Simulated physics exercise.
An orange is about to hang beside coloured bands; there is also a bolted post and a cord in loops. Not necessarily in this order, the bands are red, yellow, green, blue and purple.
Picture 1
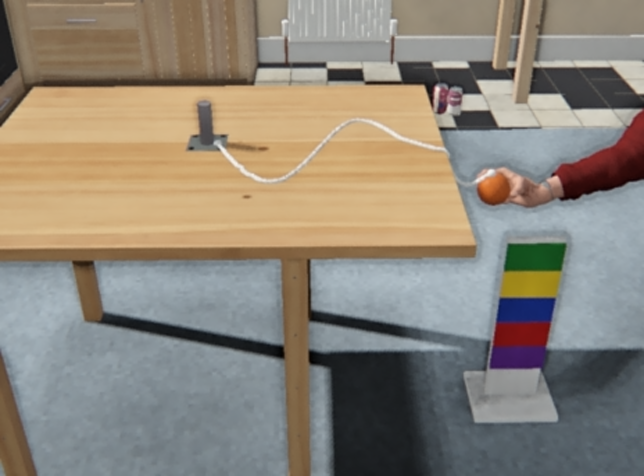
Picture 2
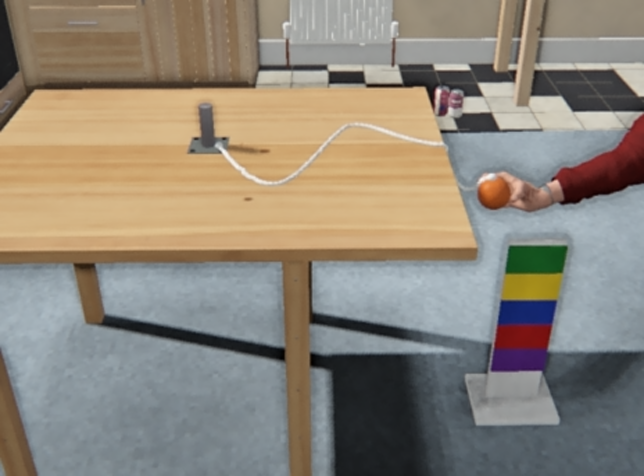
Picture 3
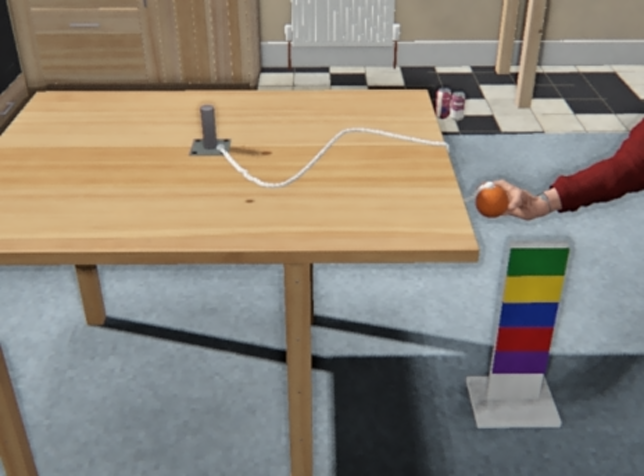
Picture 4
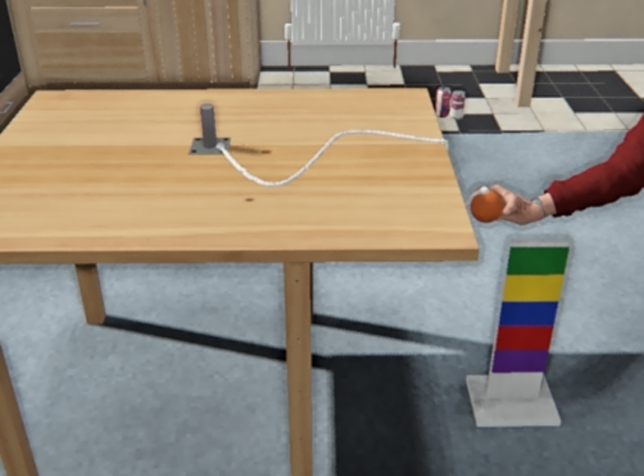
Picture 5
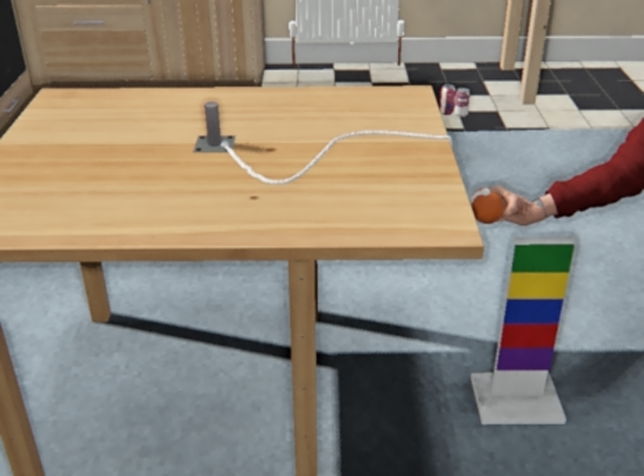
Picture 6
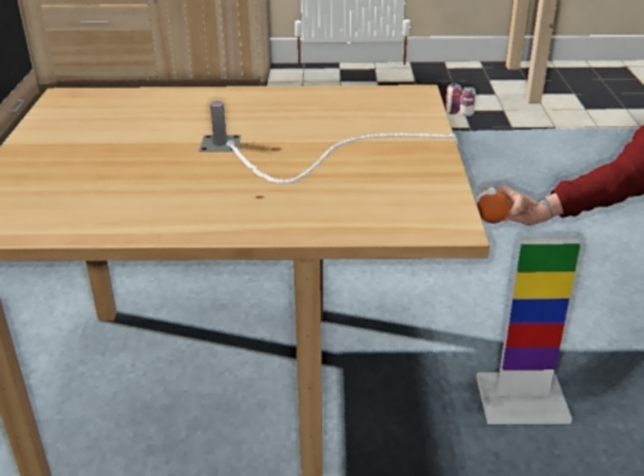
An orange ball held by a red-sleeved hand lowers slightly beside the table's right edge.
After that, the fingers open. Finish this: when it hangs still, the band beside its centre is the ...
When it hangs still, the band beside its centre is the purple one.
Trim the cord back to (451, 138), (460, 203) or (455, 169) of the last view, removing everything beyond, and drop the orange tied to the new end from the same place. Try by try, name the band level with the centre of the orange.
For the first: Green; for the second: Blue; for the third: Yellow.
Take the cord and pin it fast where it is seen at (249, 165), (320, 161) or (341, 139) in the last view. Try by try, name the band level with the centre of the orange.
Going through the tries in order, you get red, blue and yellow.
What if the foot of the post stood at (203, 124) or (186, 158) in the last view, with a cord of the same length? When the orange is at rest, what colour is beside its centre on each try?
Answer, in order: Red, red.
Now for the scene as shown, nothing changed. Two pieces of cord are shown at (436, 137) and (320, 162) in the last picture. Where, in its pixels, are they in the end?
Around (454, 227), then around (391, 151).
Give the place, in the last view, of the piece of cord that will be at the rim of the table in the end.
Approx. (362, 138).
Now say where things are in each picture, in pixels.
In the first frame, orange (493, 189); green (536, 259); yellow (531, 286); blue (526, 311); red (522, 335); purple (518, 358).
In the second frame, orange (494, 194); cord through (233, 162) (288, 180) (325, 146) (373, 128) (443, 148).
In the third frame, orange (492, 202).
In the fourth frame, orange (486, 207); cord through (235, 163) (289, 181) (327, 147) (387, 134) (446, 164).
In the fifth frame, orange (488, 208).
In the sixth frame, orange (493, 208); cord through (245, 160) (299, 178) (340, 145) (415, 136) (456, 178).
A little later, orange near (478, 320); level with blue.
Next, orange near (428, 359); level with purple.
Later still, orange near (444, 349); level with purple.
When it is over, orange near (441, 353); level with purple. The cord holds its middle at purple.
